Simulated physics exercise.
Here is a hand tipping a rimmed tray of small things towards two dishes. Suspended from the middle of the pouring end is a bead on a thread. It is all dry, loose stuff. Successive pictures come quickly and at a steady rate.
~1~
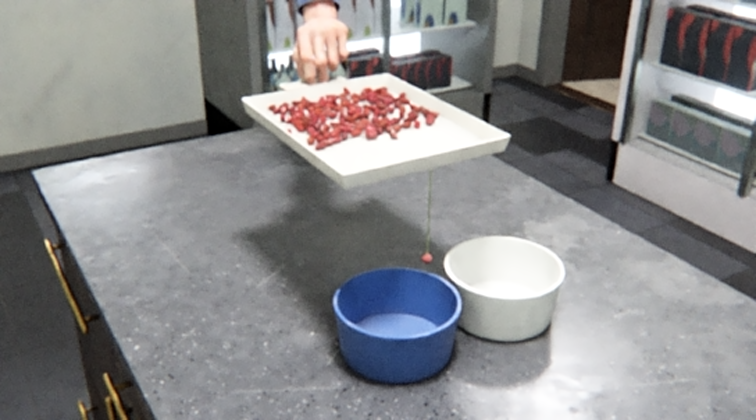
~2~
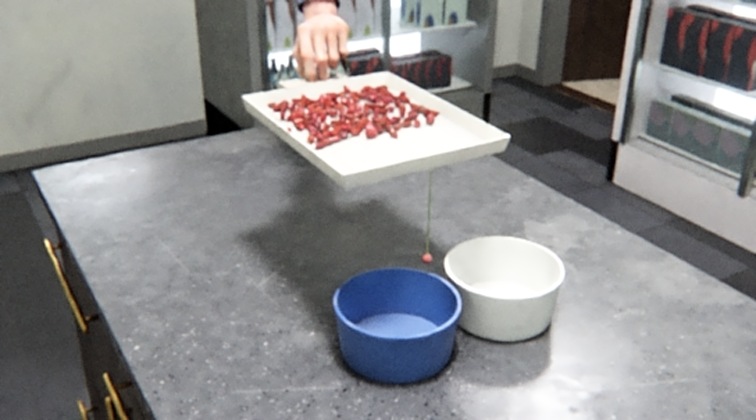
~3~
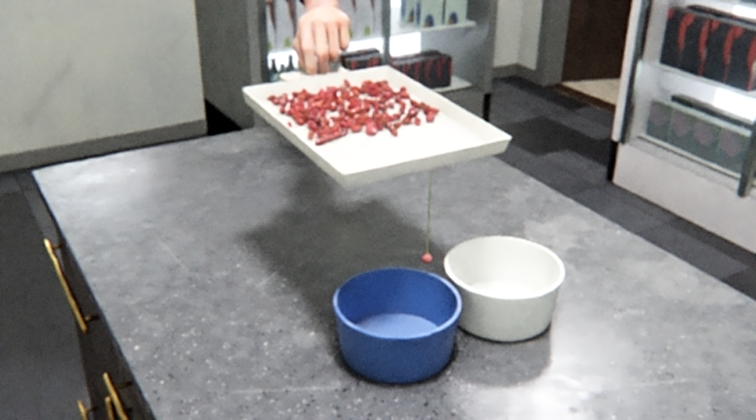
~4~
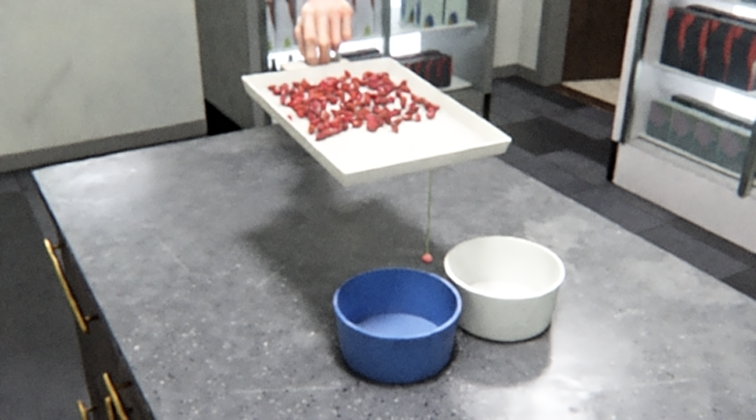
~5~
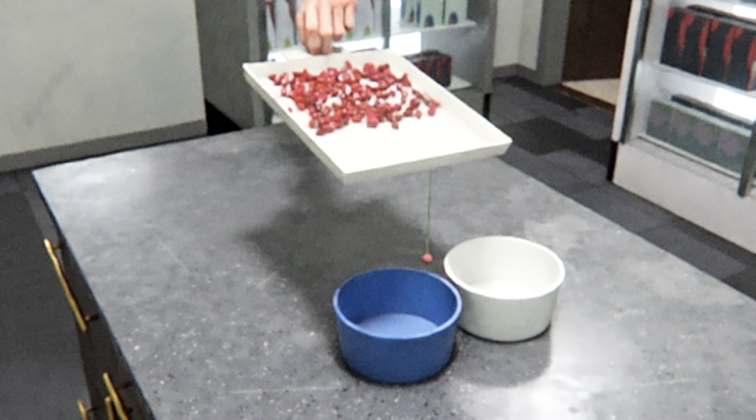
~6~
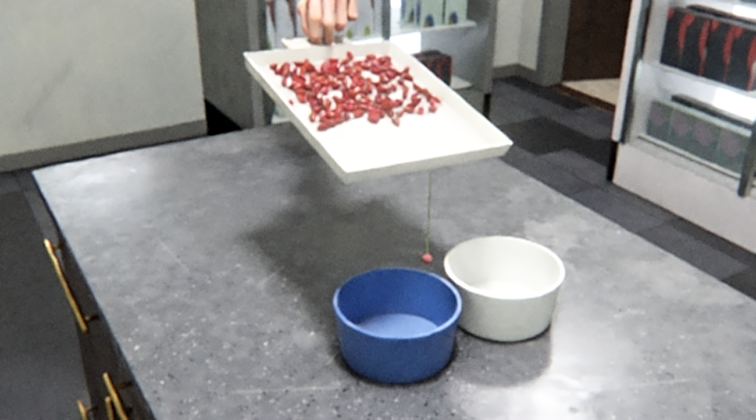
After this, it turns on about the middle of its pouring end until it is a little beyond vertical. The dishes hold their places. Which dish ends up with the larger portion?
The right-hand dish.
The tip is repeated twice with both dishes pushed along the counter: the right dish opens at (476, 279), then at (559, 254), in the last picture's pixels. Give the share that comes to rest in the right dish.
Trial 1 around 80 percent, trial 2 around 20 percent.
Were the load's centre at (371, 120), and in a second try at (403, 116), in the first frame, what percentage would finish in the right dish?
The first start yields 70 per cent, the second 80 per cent.
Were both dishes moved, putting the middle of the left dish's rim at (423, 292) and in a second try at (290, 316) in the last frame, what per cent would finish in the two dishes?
90 % for the first, 20 % for the second.
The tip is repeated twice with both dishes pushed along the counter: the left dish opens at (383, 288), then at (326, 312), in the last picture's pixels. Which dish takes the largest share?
First try: The rightmost dish. Second try: The rightmost dish.
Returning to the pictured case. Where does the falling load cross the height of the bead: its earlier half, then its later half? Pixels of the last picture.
Around (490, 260) and then (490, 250).
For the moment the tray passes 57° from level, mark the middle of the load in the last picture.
The middle of the pieces shows up near (459, 140).
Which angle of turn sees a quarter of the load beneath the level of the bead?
The tilt then is about 100°.
Soon after the last picture, tray tipped steeply; nearly all on the tray; a small part in the right dish; a stray few in the air.
A little later, tray tipped right over; most on the tray; about a quarter in the right dish; a stray few outside both; a small part in the air.
Later still, tray tipped past a quarter turn; a small part in the left dish; most in the right dish; a small part outside both.
At rest, tray tipped past a quarter turn; a small part in the left dish; most in the right dish; a small part outside both.
